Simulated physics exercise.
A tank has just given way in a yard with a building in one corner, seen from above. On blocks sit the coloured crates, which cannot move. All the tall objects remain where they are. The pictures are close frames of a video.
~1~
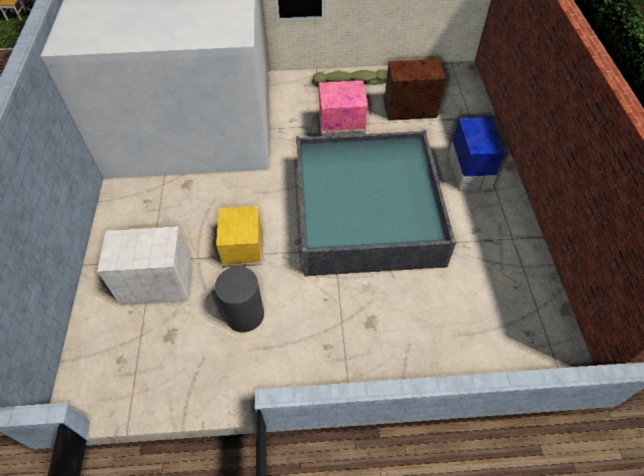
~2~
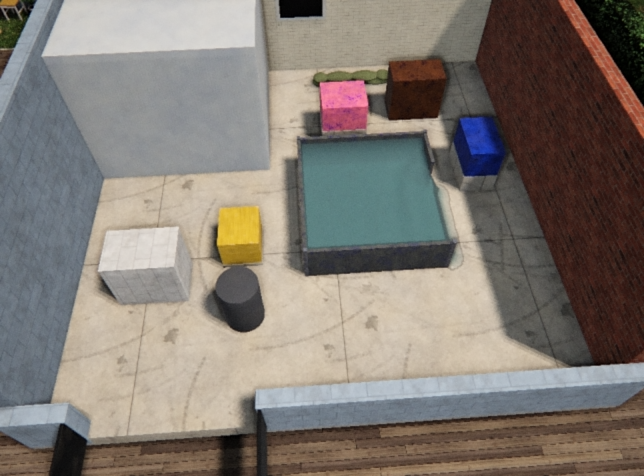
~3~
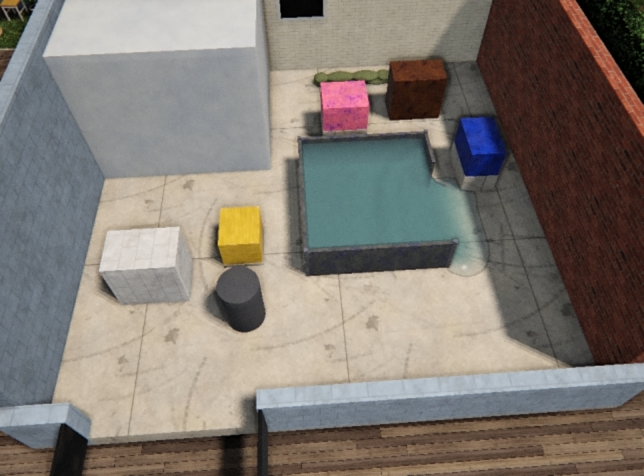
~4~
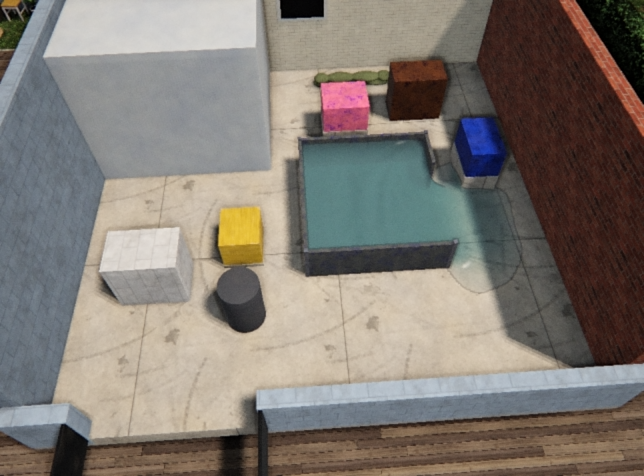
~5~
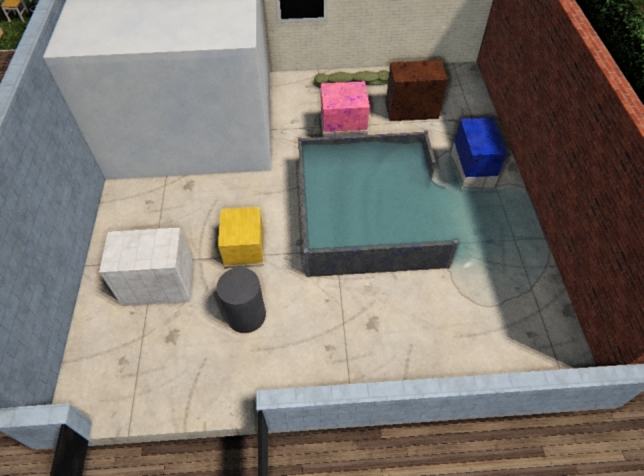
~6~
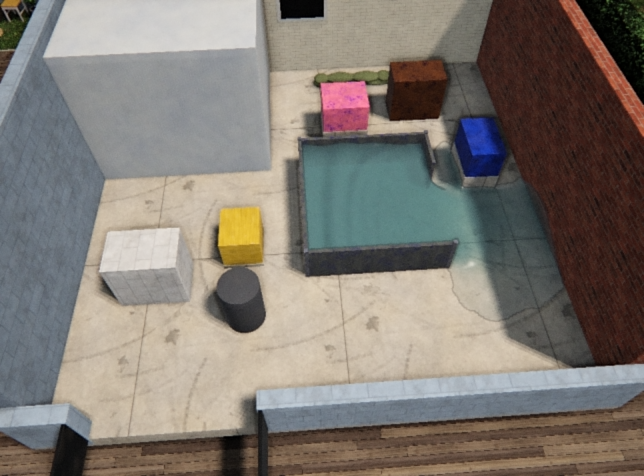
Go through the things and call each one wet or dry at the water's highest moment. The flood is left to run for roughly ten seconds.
Called one by one: The pink crate is dry; the yellow crate is wet; the blue crate is dry.
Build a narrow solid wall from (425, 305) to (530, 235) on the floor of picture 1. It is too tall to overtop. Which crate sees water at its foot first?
It's the one in blue.
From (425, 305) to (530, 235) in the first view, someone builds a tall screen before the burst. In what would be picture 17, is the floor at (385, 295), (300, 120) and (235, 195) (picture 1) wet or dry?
In that order: Under water, no water, no water.
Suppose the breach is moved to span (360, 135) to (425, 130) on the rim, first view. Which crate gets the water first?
It's the pink-painted one.
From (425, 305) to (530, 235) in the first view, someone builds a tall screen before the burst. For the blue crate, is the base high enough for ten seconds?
Well, blue is inundated then.
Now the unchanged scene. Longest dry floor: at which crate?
The yellow one, as I see it.
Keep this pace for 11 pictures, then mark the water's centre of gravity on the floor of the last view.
It's close to (439, 227).
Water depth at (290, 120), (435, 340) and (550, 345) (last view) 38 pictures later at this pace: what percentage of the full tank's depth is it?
I'd say around 4 per cent, then 14 per cent, then 30 per cent.
A moment on, water covers 20 % of the floor; the pink crate not reached, the yellow crate not reached, the blue crate water round its plinth.
Next, water covers 25 % of the floor; the pink crate water round its plinth, the yellow crate not reached, the blue crate water round its plinth.
Then, water covers 45 % of the floor; the pink crate water round its plinth, the yellow crate not reached, the blue crate water round its plinth.
Later, water covers 80 % of the floor; the pink crate water round its plinth, the yellow crate water round its plinth, the blue crate water round its plinth.
In the end, water covers 100 % of the floor; the pink crate stayed above the water, the yellow crate was topped, the blue crate stayed above the water.
